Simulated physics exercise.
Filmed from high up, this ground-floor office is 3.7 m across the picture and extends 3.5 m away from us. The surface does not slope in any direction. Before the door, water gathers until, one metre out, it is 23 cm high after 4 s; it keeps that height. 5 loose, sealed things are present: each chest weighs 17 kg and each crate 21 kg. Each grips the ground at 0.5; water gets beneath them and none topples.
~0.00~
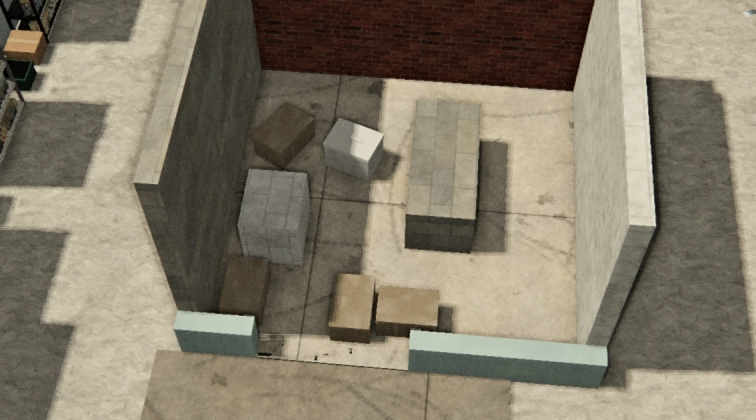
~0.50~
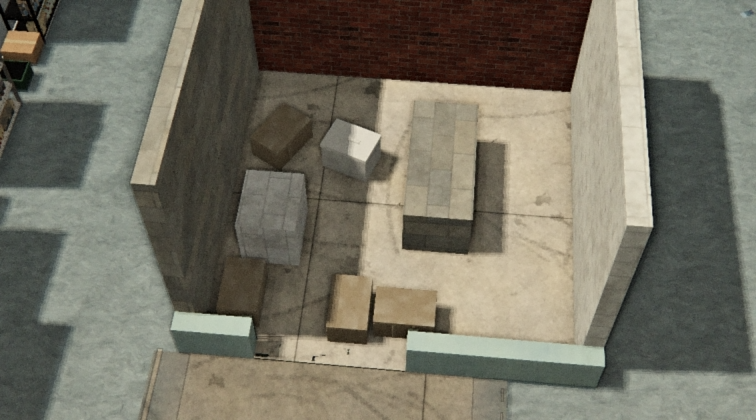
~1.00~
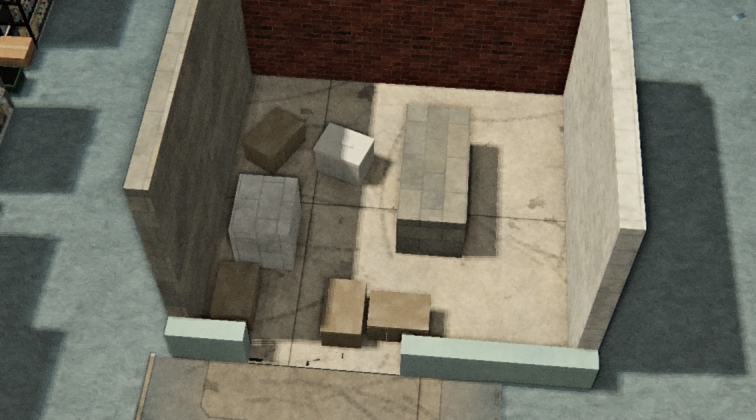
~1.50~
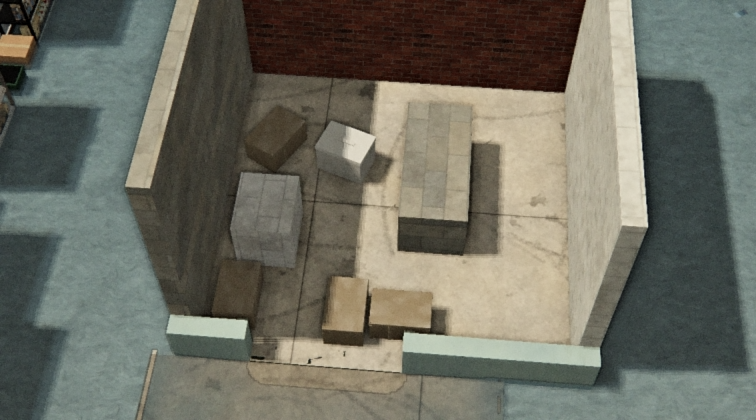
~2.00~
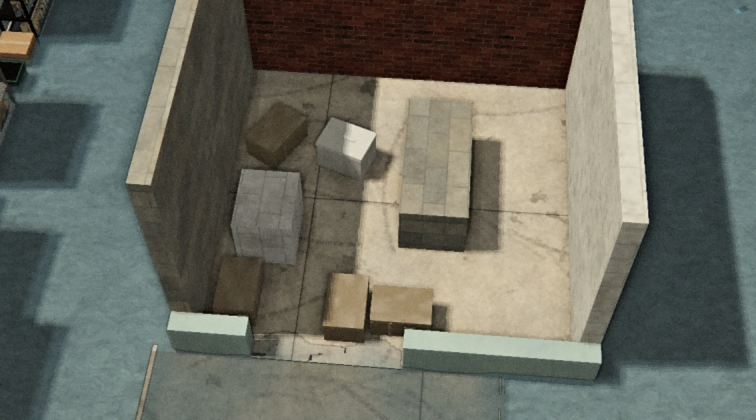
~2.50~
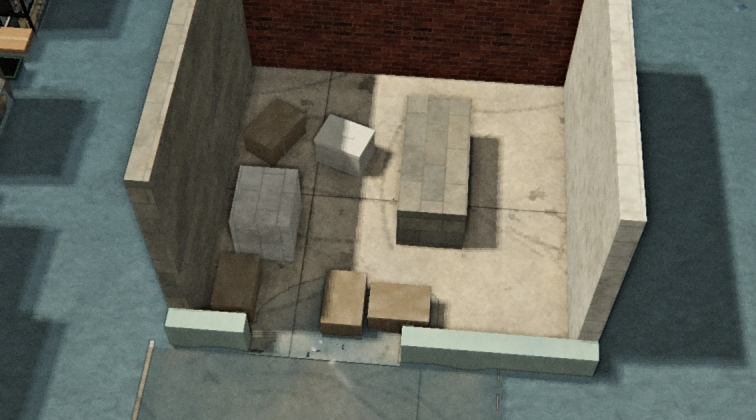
A walled room with blocks stays still as bluish water covers the ground outside its doorway.
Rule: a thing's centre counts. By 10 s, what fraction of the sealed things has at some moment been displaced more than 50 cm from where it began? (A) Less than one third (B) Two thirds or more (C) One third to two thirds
B.
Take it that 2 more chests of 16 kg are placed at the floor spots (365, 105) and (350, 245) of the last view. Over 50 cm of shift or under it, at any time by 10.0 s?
Well, the first one stays under the mark, and the second tops the mark.
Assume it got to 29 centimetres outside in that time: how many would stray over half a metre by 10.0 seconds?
Then 4.
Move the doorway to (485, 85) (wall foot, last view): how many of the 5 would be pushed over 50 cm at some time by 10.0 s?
The answer would then be 2.
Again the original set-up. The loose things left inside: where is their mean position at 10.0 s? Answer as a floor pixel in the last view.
The centre sits near (414, 199).
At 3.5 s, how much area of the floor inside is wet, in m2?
Roughly 2.0 m2.
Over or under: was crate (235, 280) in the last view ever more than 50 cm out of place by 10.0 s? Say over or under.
I'd say not as far.
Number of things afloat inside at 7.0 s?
Answer: 4.
After 3.5 s 0 of 5 are over 50 cm from their spots; 0 afloat.
After 4.5 s 1 of 5 are over 50 cm from their spots; 0 afloat.
After 7.0 s 4 of 5 are over 50 cm from their spots; 4 afloat.
After 10.0 s 4 of 5 are over 50 cm from their spots, and 4 have been at some point; 4 afloat.
